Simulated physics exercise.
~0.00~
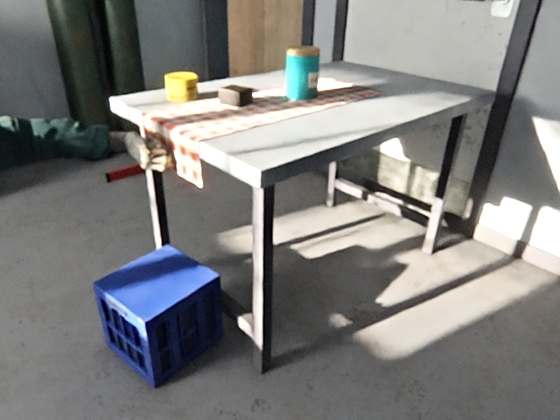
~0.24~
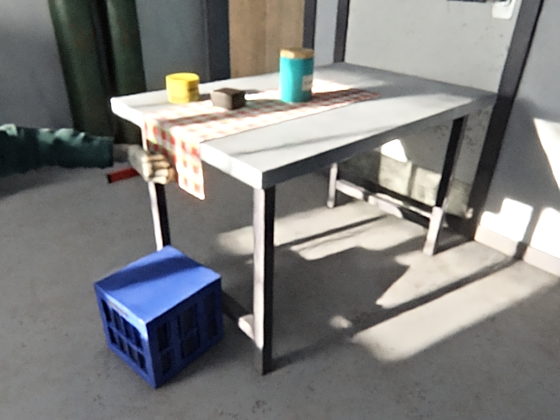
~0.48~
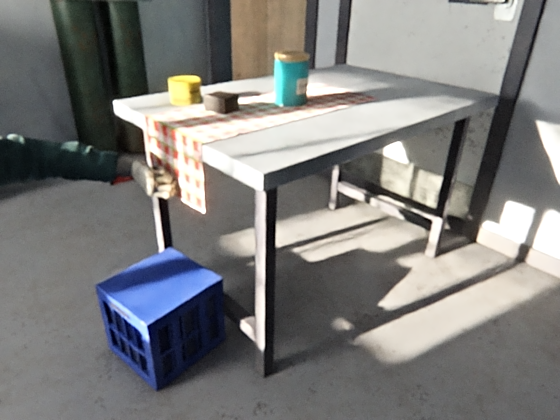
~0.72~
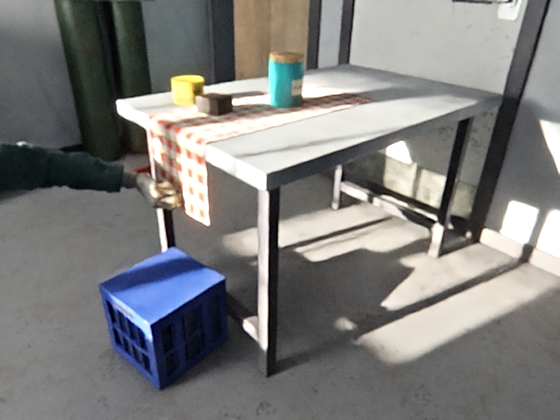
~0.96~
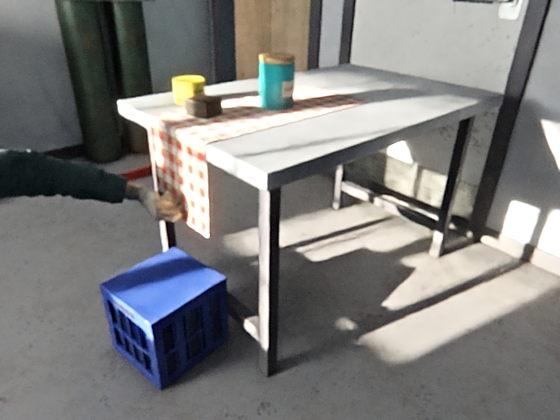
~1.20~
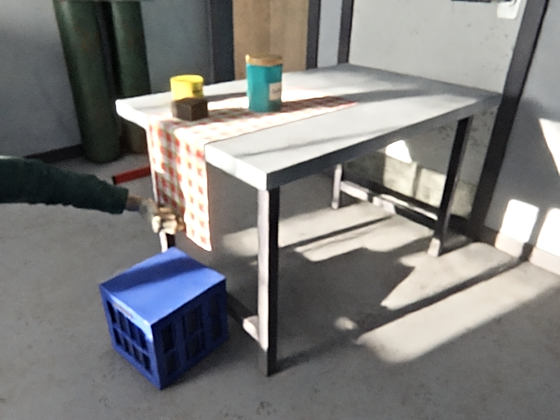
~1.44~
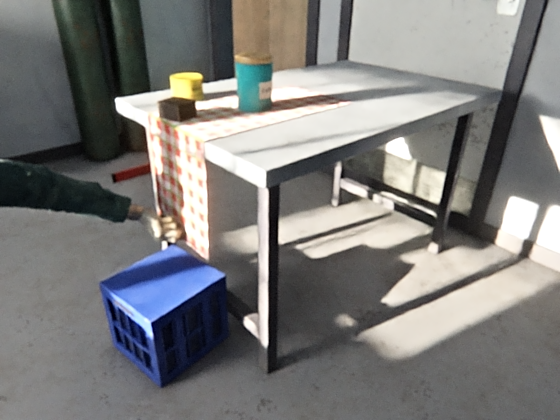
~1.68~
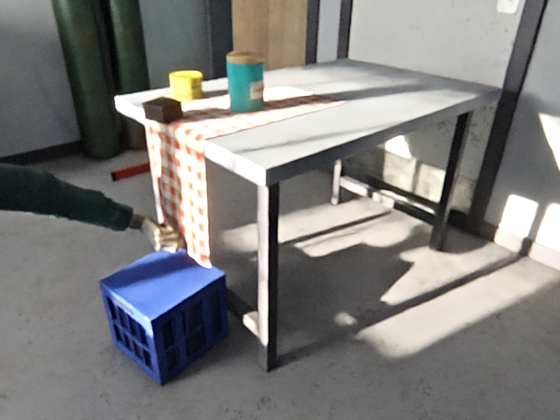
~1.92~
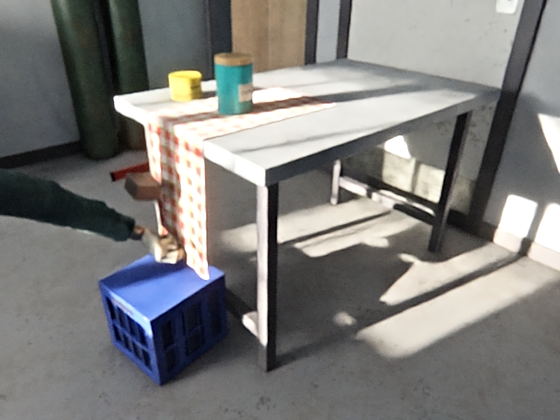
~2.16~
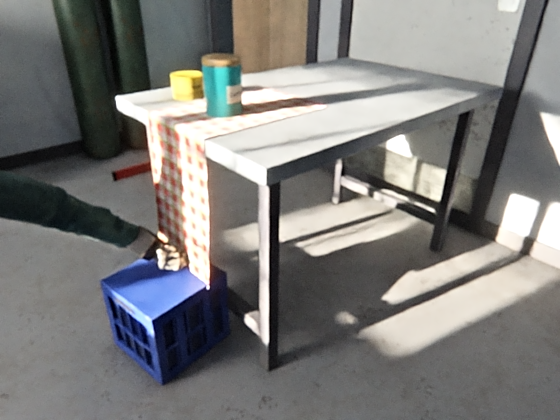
The footage shows a gloved hand steadily pulling a red checkered cloth down over a table's left end, carrying a dark block and a turquoise canister leftward. The block tips over the edge and drops out of sight, while the canister stays upright, the yellow tub remains on the table, and the cloth's end reaches the blue crate.
